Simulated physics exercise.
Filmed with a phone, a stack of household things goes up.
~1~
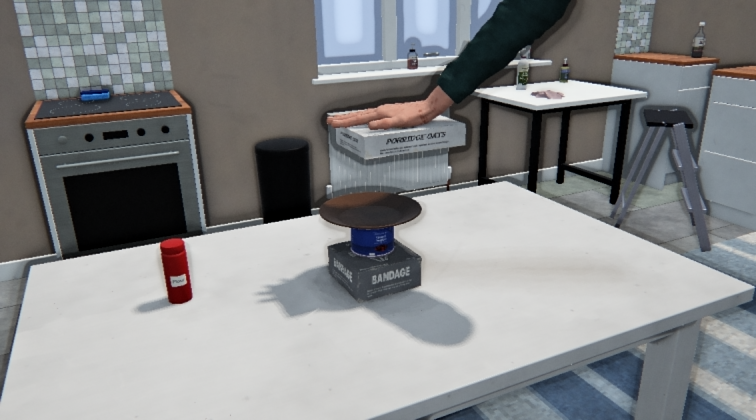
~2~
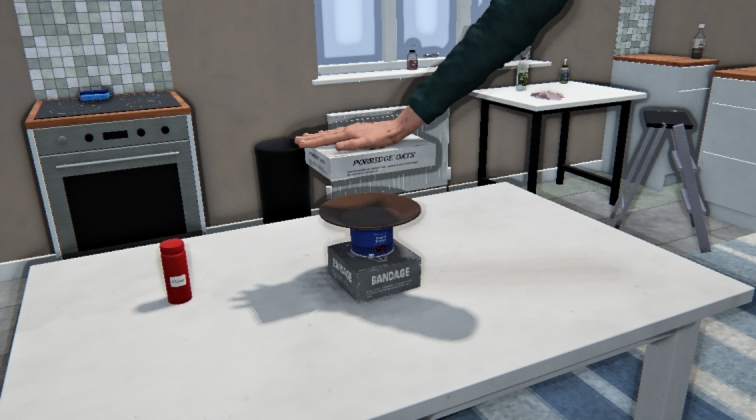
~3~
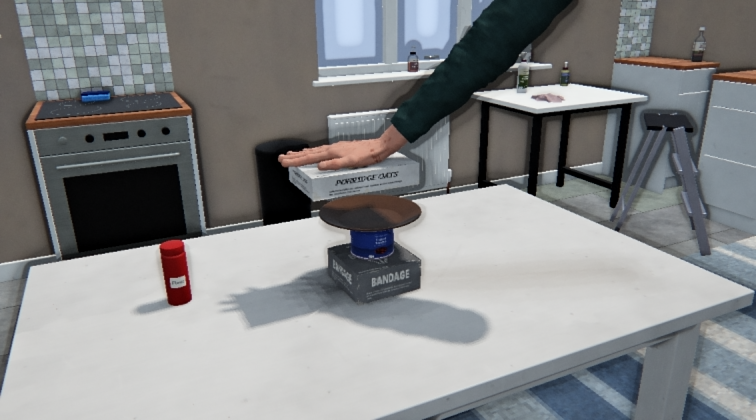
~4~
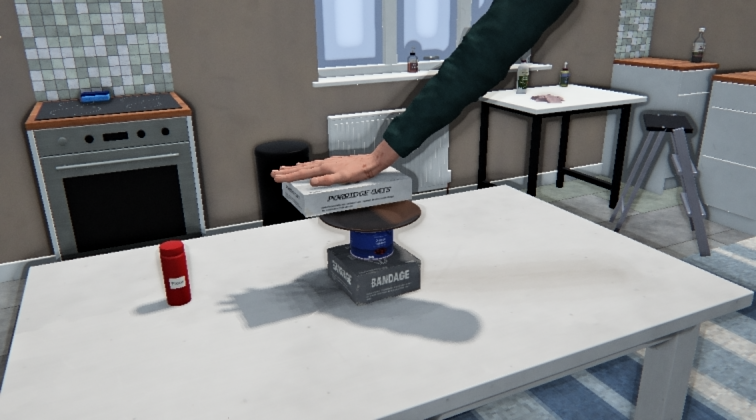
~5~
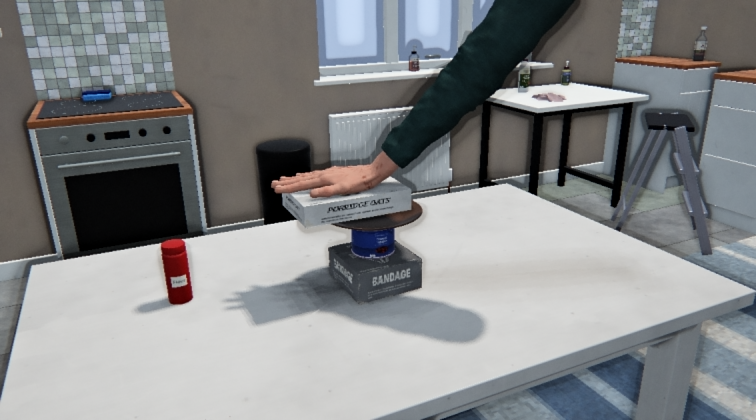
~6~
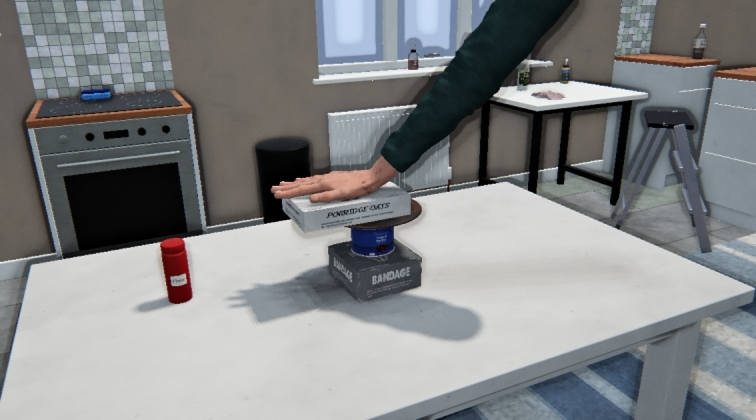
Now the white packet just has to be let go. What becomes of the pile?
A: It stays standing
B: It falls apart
It stays standing (A).
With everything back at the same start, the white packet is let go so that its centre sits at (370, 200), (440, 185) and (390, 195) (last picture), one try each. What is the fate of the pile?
The pile remains standing in the first case, collapses in the second case and remains standing in the third case.
Then, 0.90 s later than the last frame, all is still.
Then, 2.00 s later than the last frame, white packet resting near (344, 203).
When it is over, all 5 as before. End places, in pixels of the last picture, white packet near (344, 203). The pile keeps its balance.
